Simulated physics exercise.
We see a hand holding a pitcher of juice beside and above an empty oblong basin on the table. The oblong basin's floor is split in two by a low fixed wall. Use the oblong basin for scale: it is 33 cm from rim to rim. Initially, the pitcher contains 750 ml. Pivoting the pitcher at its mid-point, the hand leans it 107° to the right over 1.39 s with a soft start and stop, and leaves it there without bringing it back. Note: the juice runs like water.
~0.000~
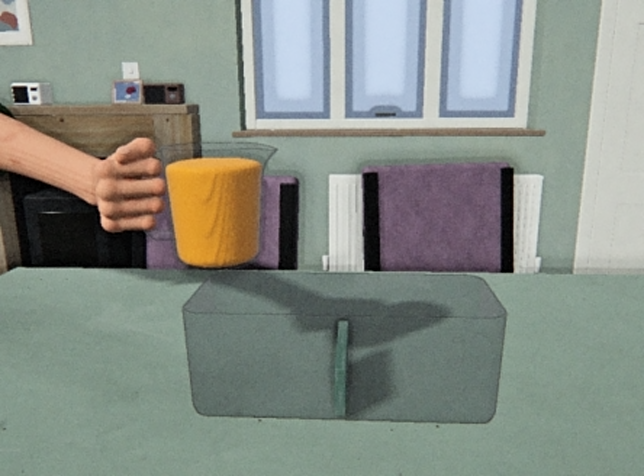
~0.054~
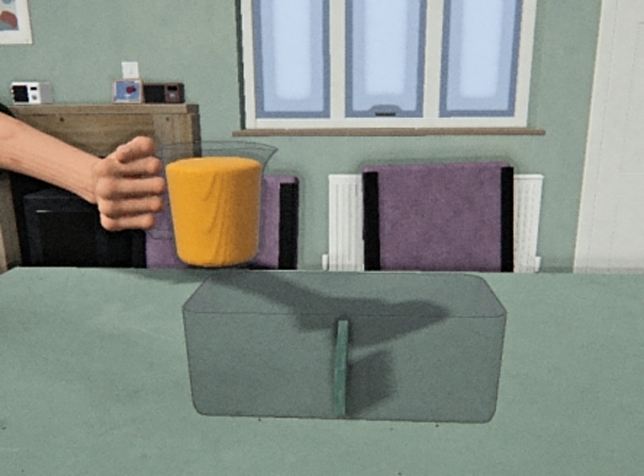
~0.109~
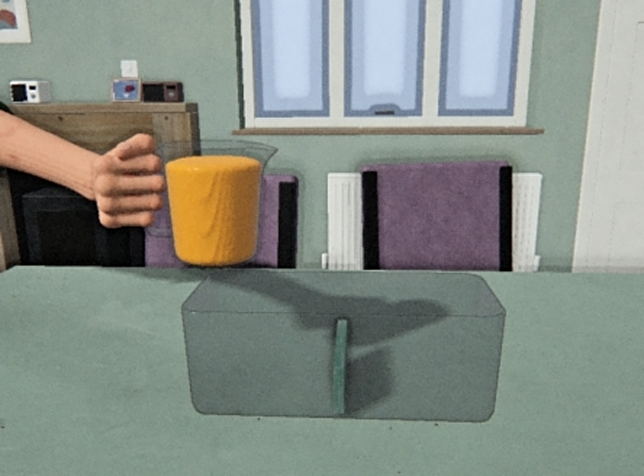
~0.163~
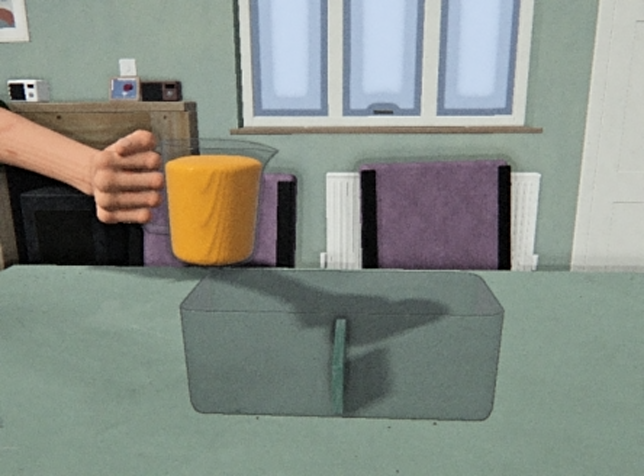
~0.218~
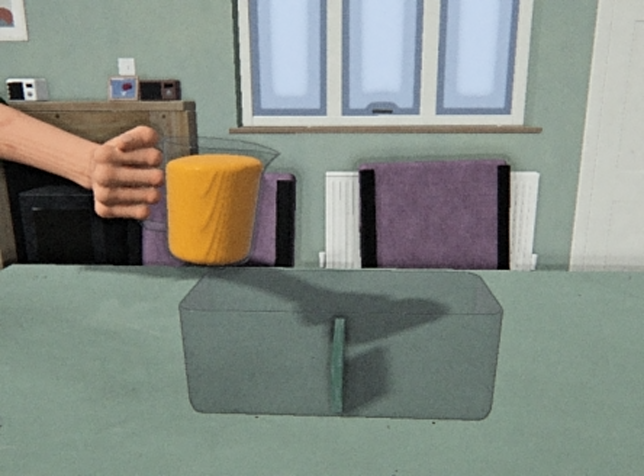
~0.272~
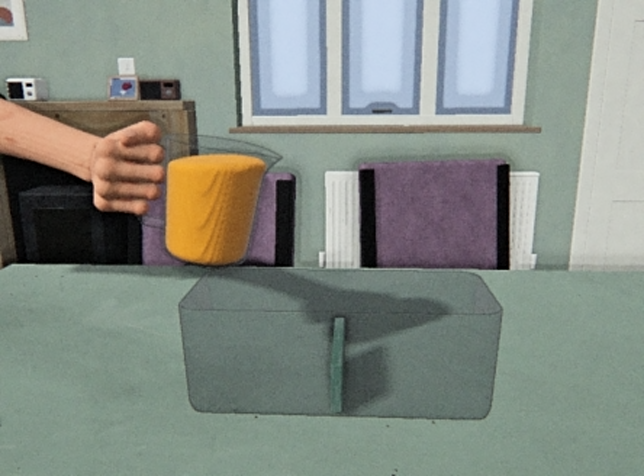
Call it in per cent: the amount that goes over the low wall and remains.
I would put it at about 41 per cent.
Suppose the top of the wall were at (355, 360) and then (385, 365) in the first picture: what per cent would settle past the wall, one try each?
First 30, then 10 per cent.
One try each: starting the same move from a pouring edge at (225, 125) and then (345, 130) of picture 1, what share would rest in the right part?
Result: 5 per cent, then 100 per cent.
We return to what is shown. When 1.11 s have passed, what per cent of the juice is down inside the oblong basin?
I'd put it at roughly 60 per cent.
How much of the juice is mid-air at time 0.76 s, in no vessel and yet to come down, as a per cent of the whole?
Some 12 per cent, I reckon.
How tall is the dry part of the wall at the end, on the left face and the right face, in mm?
Looks like roughly 36 mm on the left and roughly 42 mm on the right.
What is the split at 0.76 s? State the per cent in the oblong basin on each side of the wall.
Lab note: Left near 2, right near 5.
By 0.76 s the tilt is 61° and 82 per cent is still to pour, 2 is left of the wall and 5 right of it.
By 1.11 s the tilt is 97° and 27 per cent is still to pour, 23 is left of the wall and 37 right of it.
By 1.49 s the tilt is 107° and 1 per cent is still to pour, 56 is left of the wall and 41 right of it.
By 1.89 s the tilt is 107° and 0 per cent is still to pour, 58 is left of the wall and 41 right of it.
At rest 58 per cent lies left of the wall, 41 right of it and 1 outside.
